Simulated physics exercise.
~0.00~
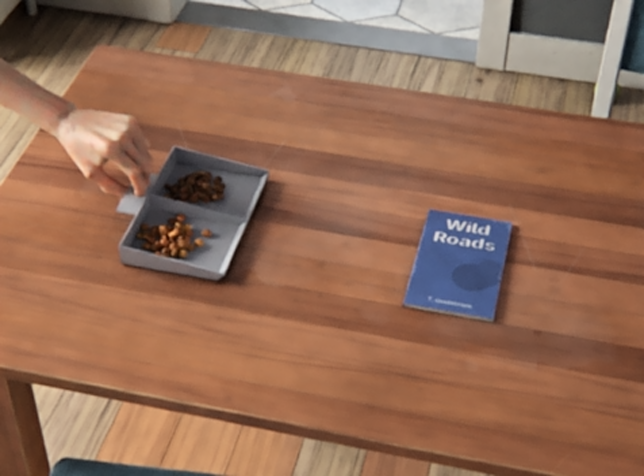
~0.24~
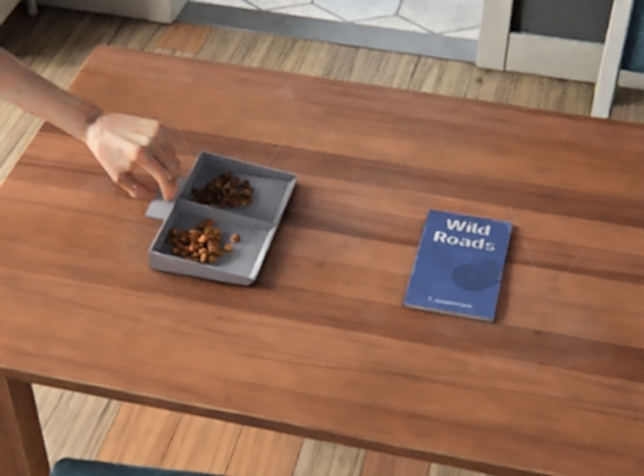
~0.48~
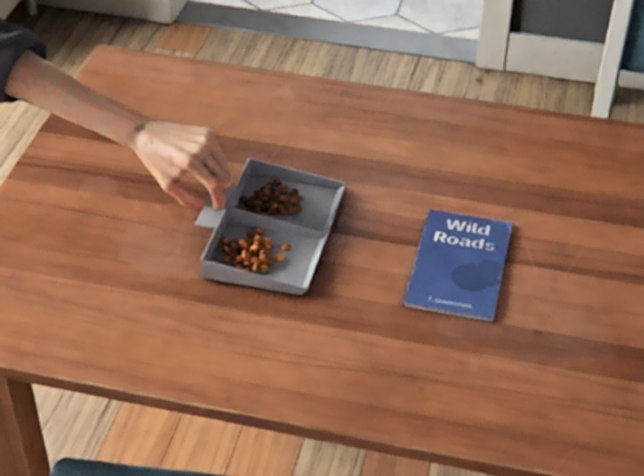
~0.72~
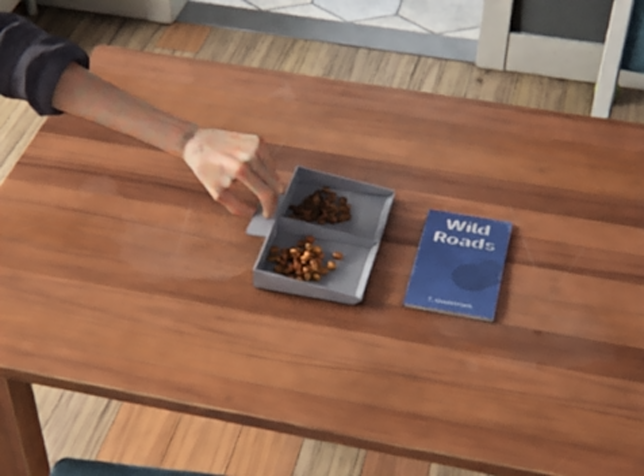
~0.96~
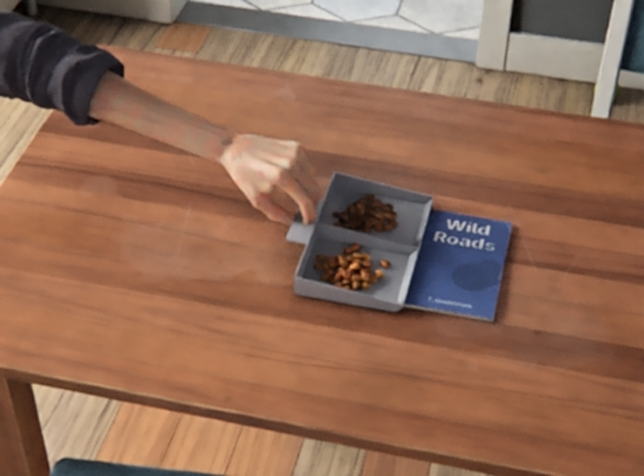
On a brown wooden table, a shallow gray tray with two compartments sits toward the left, while a thin blue book titled Wild Roads lies to the right. The near compartment holds a small pile of orange-brown pieces, and the far one holds darker brown pieces. A hand at the tray's left tab slides it steadily rightward across the wood, the dark-sleeved arm reaching farther into view. The gap to the book narrows until the tray meets its left side. The book stays in place, and both piles remain inside their compartments, with the hand still beside the tab.
